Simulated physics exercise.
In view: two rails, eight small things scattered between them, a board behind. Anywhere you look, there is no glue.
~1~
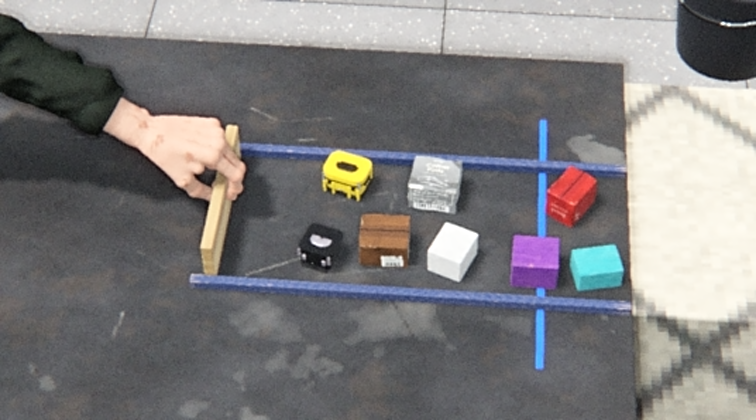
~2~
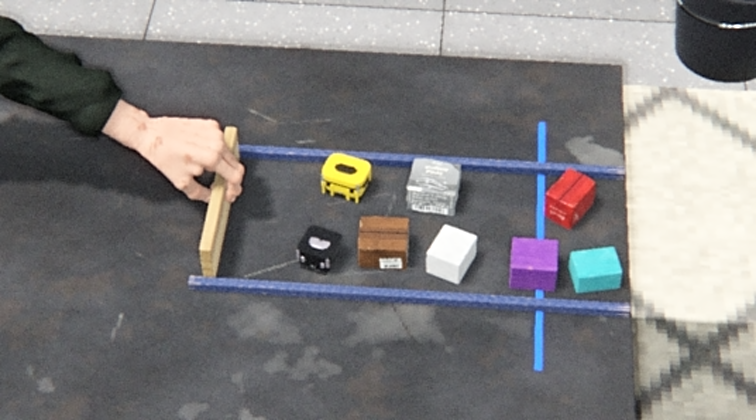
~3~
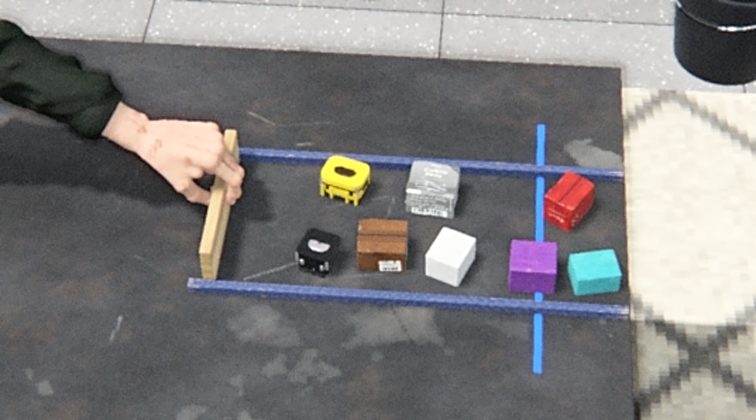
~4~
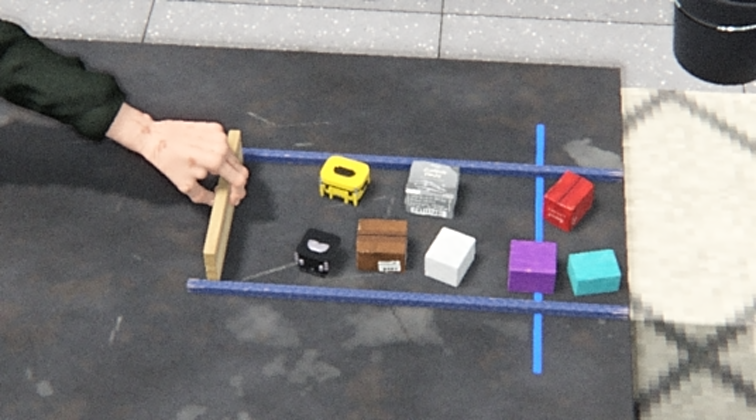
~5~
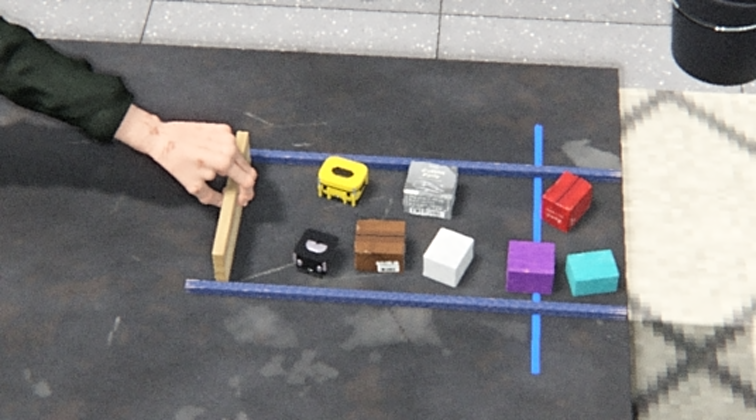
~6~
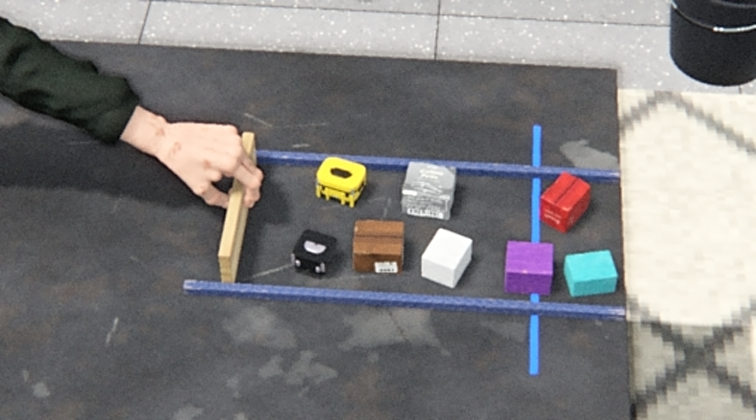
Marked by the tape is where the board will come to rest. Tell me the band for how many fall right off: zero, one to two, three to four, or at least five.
Once the board stops, three or four are missing from the table.
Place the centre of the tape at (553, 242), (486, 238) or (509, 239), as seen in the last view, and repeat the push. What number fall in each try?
Per try: 4; 1; 2.
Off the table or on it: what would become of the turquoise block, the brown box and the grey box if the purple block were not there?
Turquoise block: Down; brown box: Still up; grey box: Still up.
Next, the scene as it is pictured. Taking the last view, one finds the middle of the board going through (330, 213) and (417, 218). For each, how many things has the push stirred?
At the first spot 3, then 7.
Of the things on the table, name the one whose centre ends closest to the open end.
That would be the grey box.
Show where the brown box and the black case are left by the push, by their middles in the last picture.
You'll see the brown box at (596, 260), with the black case at (553, 266).
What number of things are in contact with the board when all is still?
The count in contact is 2.
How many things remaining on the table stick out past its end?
Count: 1.
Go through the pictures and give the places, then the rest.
Turquoise block (596, 268); red box (571, 197); purple block (535, 262); board (222, 200); tape (542, 235), in the first picture.
Red box (570, 199); brown box (383, 243), in the second picture.
Purple block (533, 267); yellow case (346, 181), in the third picture.
Turquoise block (594, 272); white block (450, 257), in the fourth picture.
Red box (566, 202); board (233, 206), in the fifth picture.
Turquoise block (590, 274); red box (565, 202); purple block (529, 268); board (239, 207); tape (535, 241), in the sixth picture.
Early on, none off yet; turquoise block at rest near (590, 274); red box at rest near (565, 202); purple block at rest near (529, 268).
A while later, none off yet; turquoise block travelled about its own width near (630, 278); red box at rest near (565, 202); purple block travelled about its own width near (585, 270).
Finally, the number that fall off is three or four; lost, white block, purple block, red box and turquoise block.
